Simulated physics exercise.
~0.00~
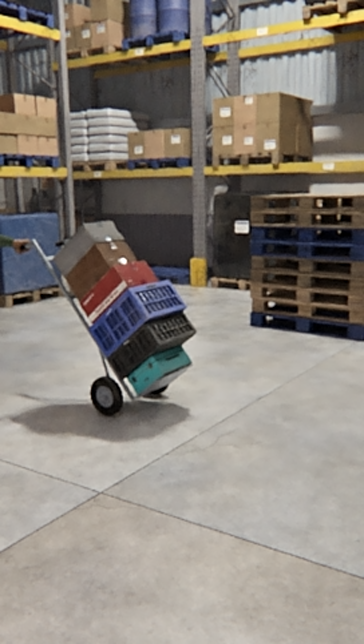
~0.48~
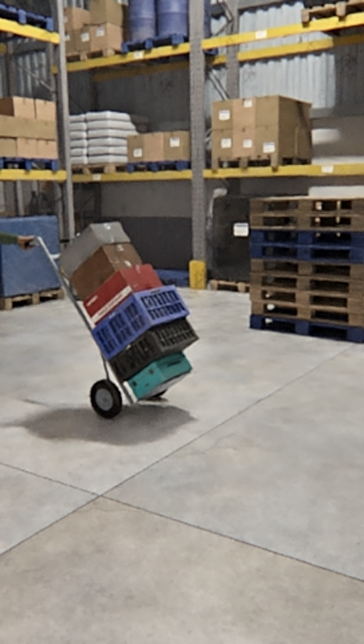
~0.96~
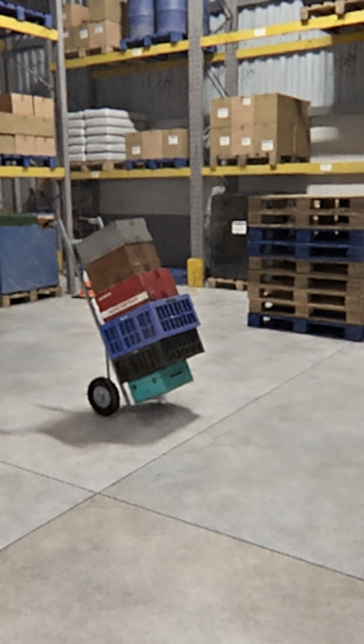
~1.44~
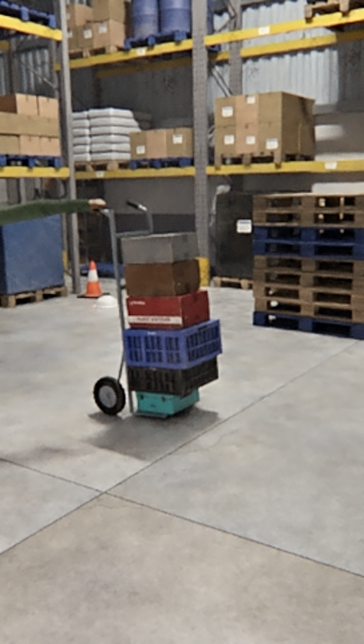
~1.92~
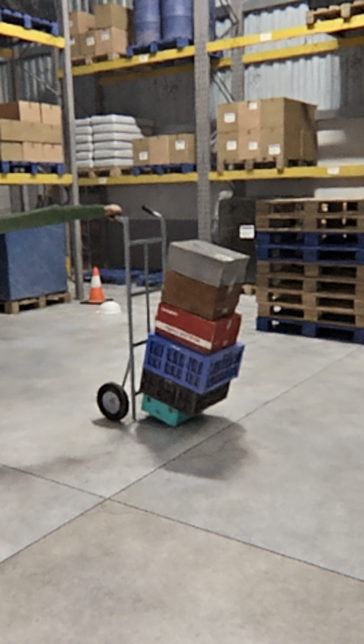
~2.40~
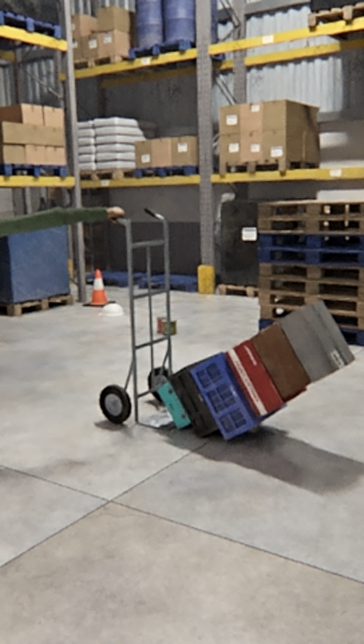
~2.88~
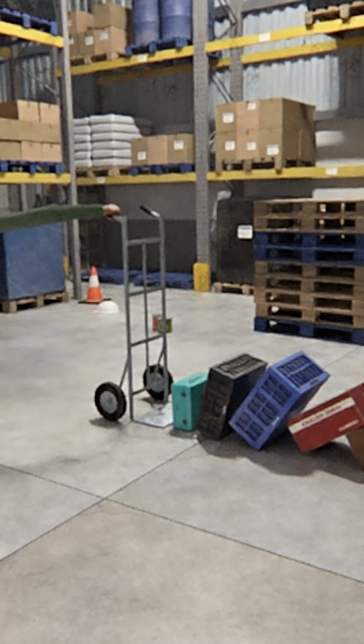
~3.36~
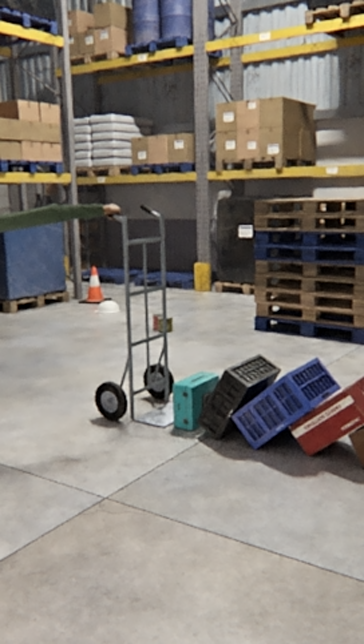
Green-sleeved arm swinging a loaded hand truck upright, its stacked crates and boxes toppling rightward and ending strewn across the warehouse floor.
